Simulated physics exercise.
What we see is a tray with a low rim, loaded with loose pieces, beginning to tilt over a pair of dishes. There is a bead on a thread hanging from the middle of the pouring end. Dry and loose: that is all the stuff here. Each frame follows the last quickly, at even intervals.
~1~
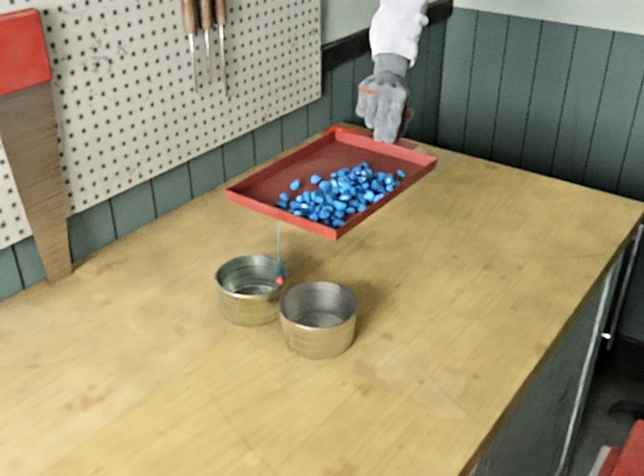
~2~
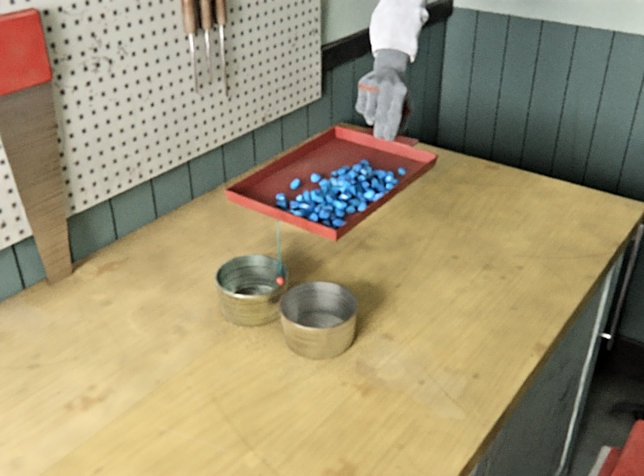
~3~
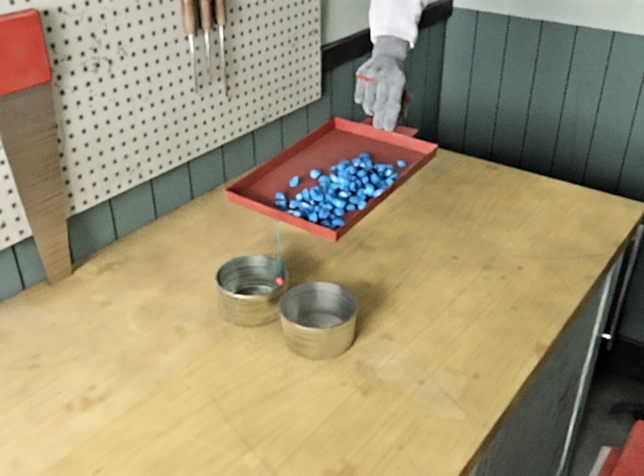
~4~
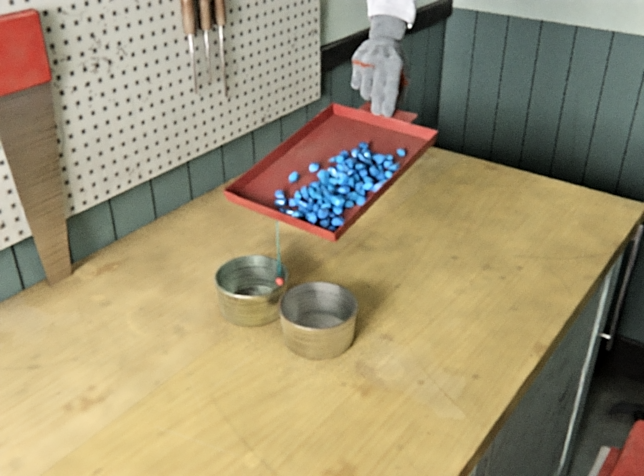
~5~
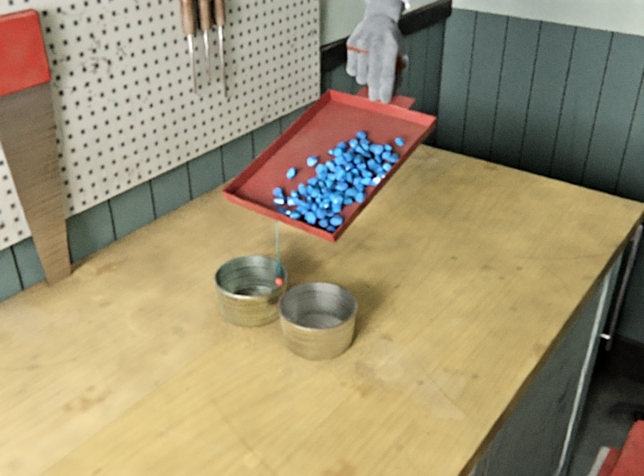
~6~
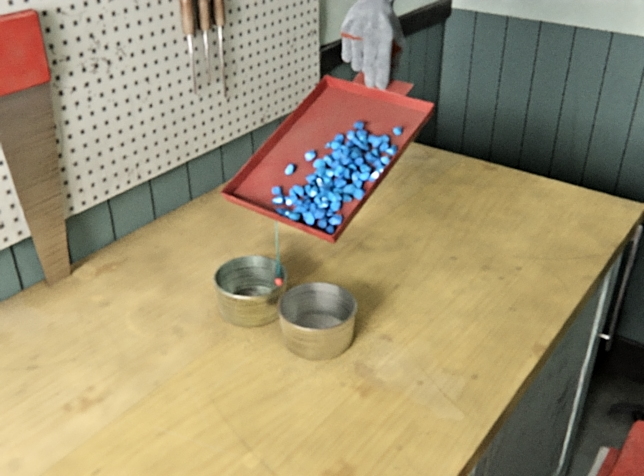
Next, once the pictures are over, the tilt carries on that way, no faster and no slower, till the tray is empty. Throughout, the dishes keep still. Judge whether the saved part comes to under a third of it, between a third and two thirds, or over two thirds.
The dishes will most likely fall below a third of the load.
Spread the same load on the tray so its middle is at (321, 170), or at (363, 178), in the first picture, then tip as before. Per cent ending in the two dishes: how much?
Close to 10 per cent, followed by close to 20 per cent.
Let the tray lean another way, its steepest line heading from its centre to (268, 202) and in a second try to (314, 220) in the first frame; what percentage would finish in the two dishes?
In turn, 50 percent and then 50 percent.
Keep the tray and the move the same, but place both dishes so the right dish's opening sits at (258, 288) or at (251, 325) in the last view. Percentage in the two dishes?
Around 20 and around 40 per cent, in that order.
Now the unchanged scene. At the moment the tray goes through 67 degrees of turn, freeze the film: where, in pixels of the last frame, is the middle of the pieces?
Mark it at roughly (302, 205) in the final frame.
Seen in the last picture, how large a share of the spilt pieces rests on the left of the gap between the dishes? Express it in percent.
I'd say some 90 in a hundred.
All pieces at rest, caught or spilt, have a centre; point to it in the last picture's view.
Near (252, 364).
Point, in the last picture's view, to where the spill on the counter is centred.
Centre at rest: About (242, 365).
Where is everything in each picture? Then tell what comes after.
In the first frame, corners of the pouring end at (228, 189) and (335, 229), level; middle of the load at (347, 193), aquarium stones; left dish at (228, 305); right dish at (295, 337); bead on its thread at (280, 281).
In the second frame, corners of the pouring end at (228, 190) and (335, 229), level; middle of the load at (347, 192).
In the third frame, corners of the pouring end at (227, 190) and (335, 230), tipped barely, level across its low end; middle of the load at (346, 189).
In the fourth frame, corners of the pouring end at (226, 190) and (334, 231), tipped a little, level across its low end; middle of the load at (345, 183).
In the fifth frame, corners of the pouring end at (224, 191) and (333, 233), tipped clearly, level across its low end; middle of the load at (344, 178).
In the sixth frame, corners of the pouring end at (223, 192) and (332, 235), tipped clearly, level across its low end; middle of the load at (342, 173); left dish at (227, 306); right dish at (294, 338).
Soon, tray tipped steeply; nearly all on the tray; a small part in the air.
A while on, tray tipped past a quarter turn; about a quarter on the tray; a stray few in the right dish; a stray few in the left dish; about half outside both; a small part in the air.
Towards the end, tray tipped past a quarter turn; a small part in the right dish; a stray few in the left dish; most outside both.
Finally, tray tipped past a quarter turn; a small part in the right dish; a stray few in the left dish; most outside both.
